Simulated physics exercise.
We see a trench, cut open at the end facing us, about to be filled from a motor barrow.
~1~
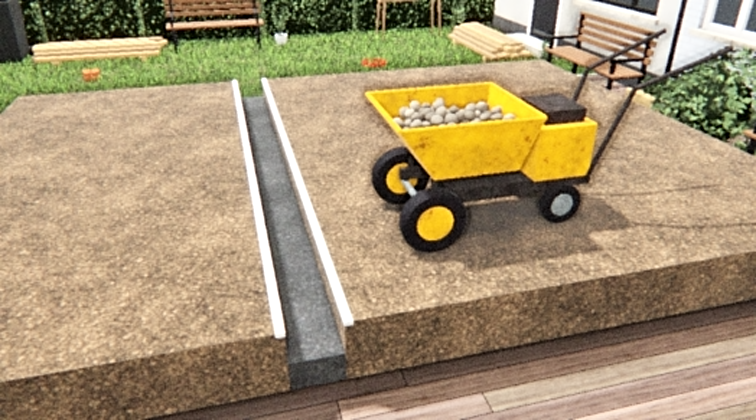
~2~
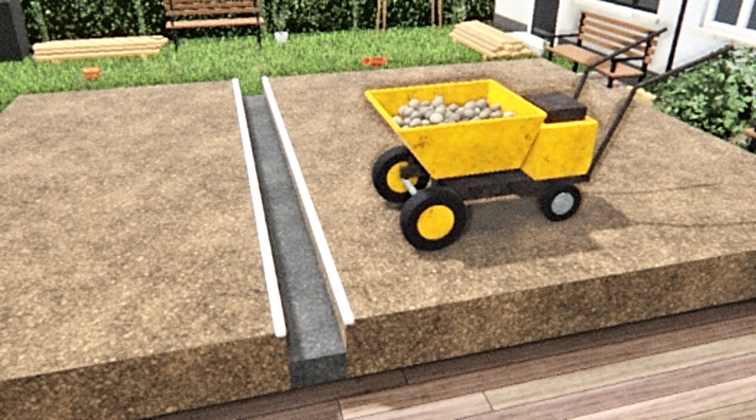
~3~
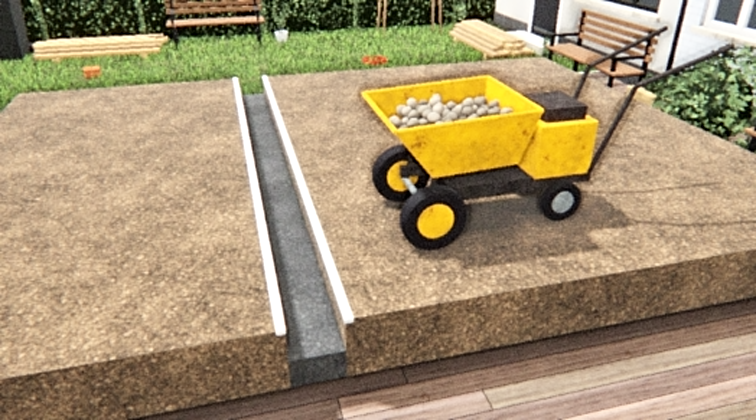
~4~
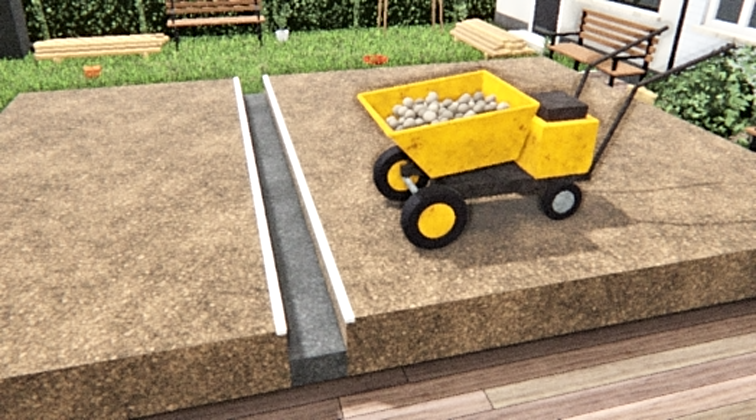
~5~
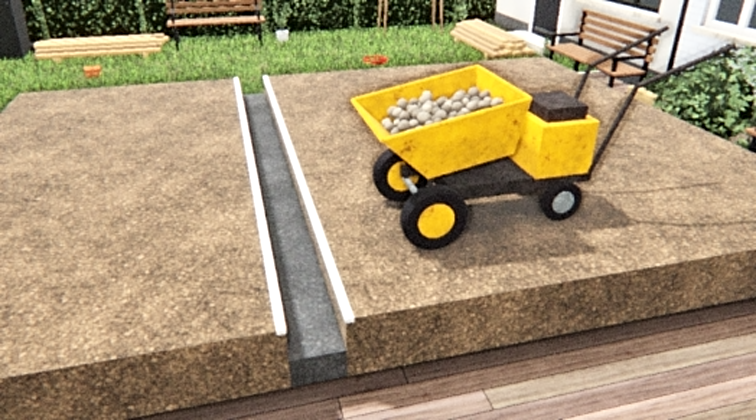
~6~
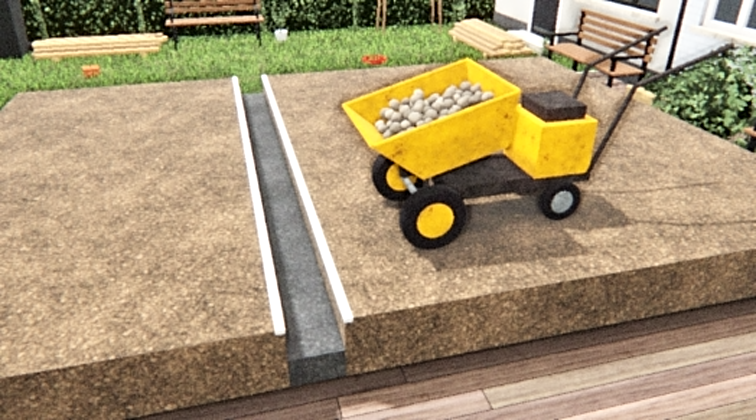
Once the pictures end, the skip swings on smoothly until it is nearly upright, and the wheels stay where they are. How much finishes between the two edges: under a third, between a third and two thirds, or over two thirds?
It catches more than two thirds.
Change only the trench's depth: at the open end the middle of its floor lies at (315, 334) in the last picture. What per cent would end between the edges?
Close to 50 per cent.
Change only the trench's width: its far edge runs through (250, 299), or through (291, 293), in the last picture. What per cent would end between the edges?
The first gives 90 %, the second 60 %.
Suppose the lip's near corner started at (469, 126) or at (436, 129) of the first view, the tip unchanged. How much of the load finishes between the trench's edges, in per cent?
In turn 10 and 40 in a hundred.
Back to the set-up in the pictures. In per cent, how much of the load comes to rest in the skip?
Close to 15 per cent.
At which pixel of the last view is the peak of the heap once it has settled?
Roughly at (300, 226).
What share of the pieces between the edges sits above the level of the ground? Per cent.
About 15 per cent.
Shortly afterwards, skip tipped steeply; the whole lot in the skip.
Next, skip tipped right over; the bulk in the skip; only a few short of the trench; a little in or heaped over the trench; only a few falling.
Some moments later, skip tipped right over; near a quarter in the skip; only a few short of the trench; the bulk in or heaped over the trench; only a few beyond it.
In the end, skip tipped right over; near a quarter in the skip; only a few short of the trench; the bulk in or heaped over the trench; only a few beyond it.
